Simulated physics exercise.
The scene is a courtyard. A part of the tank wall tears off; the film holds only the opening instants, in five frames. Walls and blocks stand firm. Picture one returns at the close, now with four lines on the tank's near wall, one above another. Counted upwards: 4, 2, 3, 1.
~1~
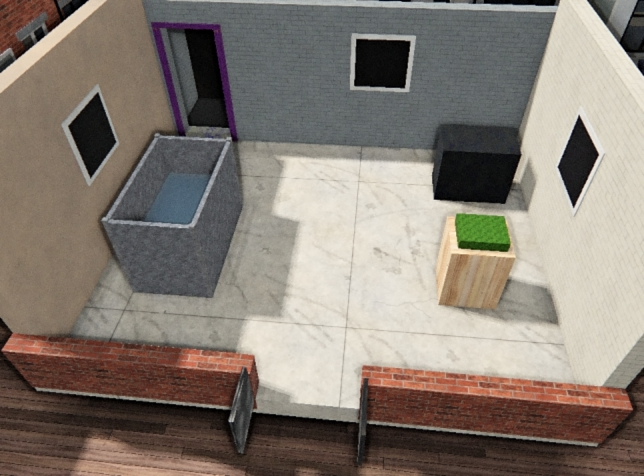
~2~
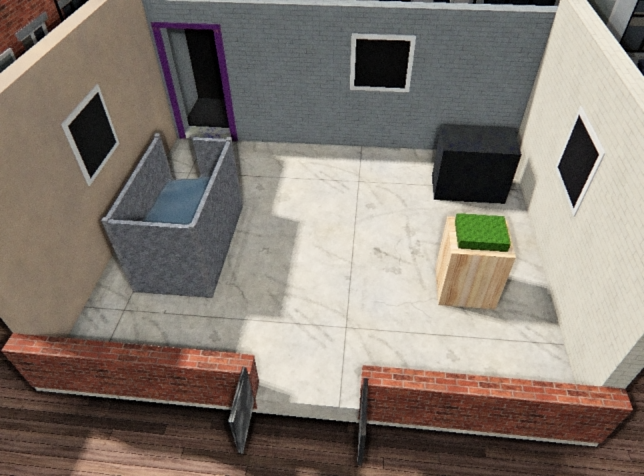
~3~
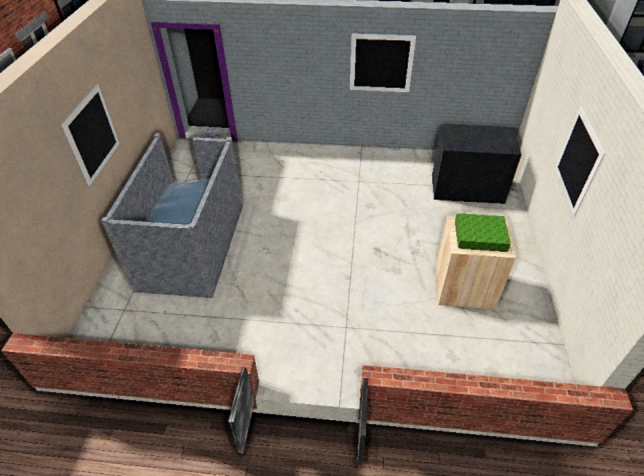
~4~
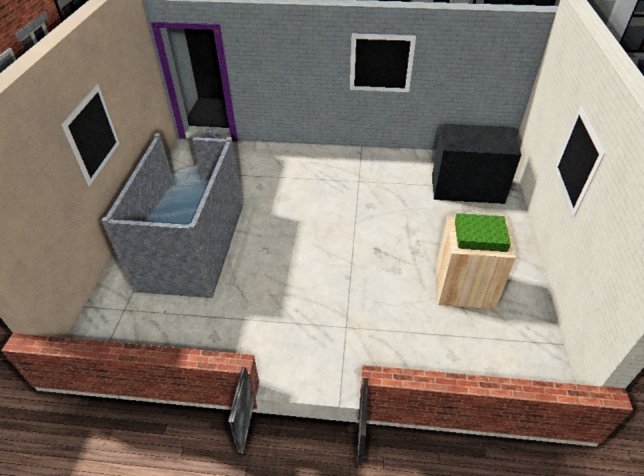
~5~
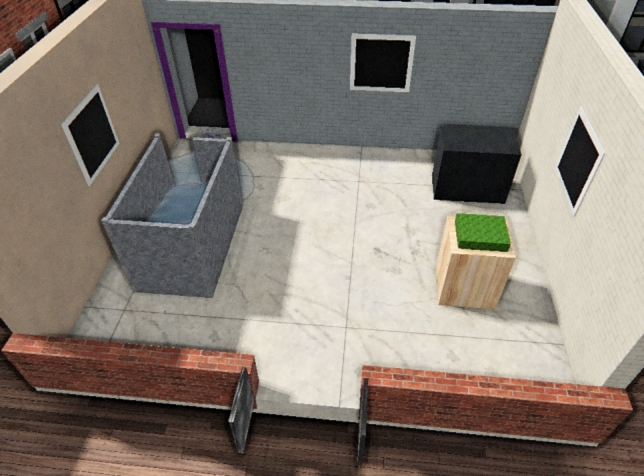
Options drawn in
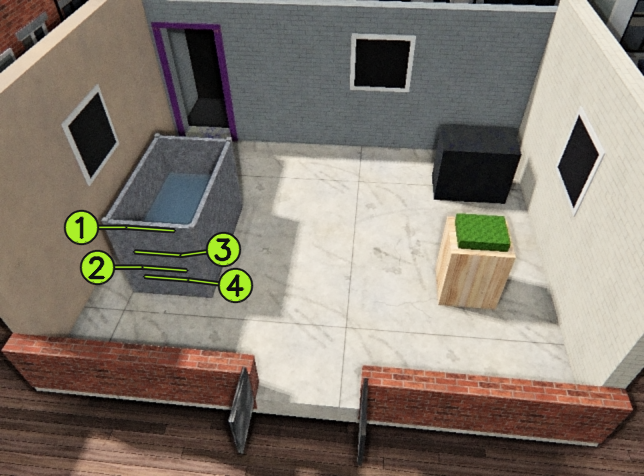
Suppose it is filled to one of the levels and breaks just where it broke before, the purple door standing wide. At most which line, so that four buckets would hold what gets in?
I would pick level 4.
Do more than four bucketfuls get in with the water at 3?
Yes, it does.
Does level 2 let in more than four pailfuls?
Yes, that goes wrong.
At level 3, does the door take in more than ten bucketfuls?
Yes.
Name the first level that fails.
That would be 2.
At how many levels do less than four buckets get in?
One.
On the marked copy, 1 at (149, 229); 2 at (163, 268); 3 at (158, 253); 4 at (167, 278); from the bottom up 4, 2, 3, 1.
For level 1, dozens of bucketfuls pour in.
For level 2, about 10 bucketfuls get in.
For level 3, dozens of bucketfuls pour in.
For level 4, a bucket or two gets in.
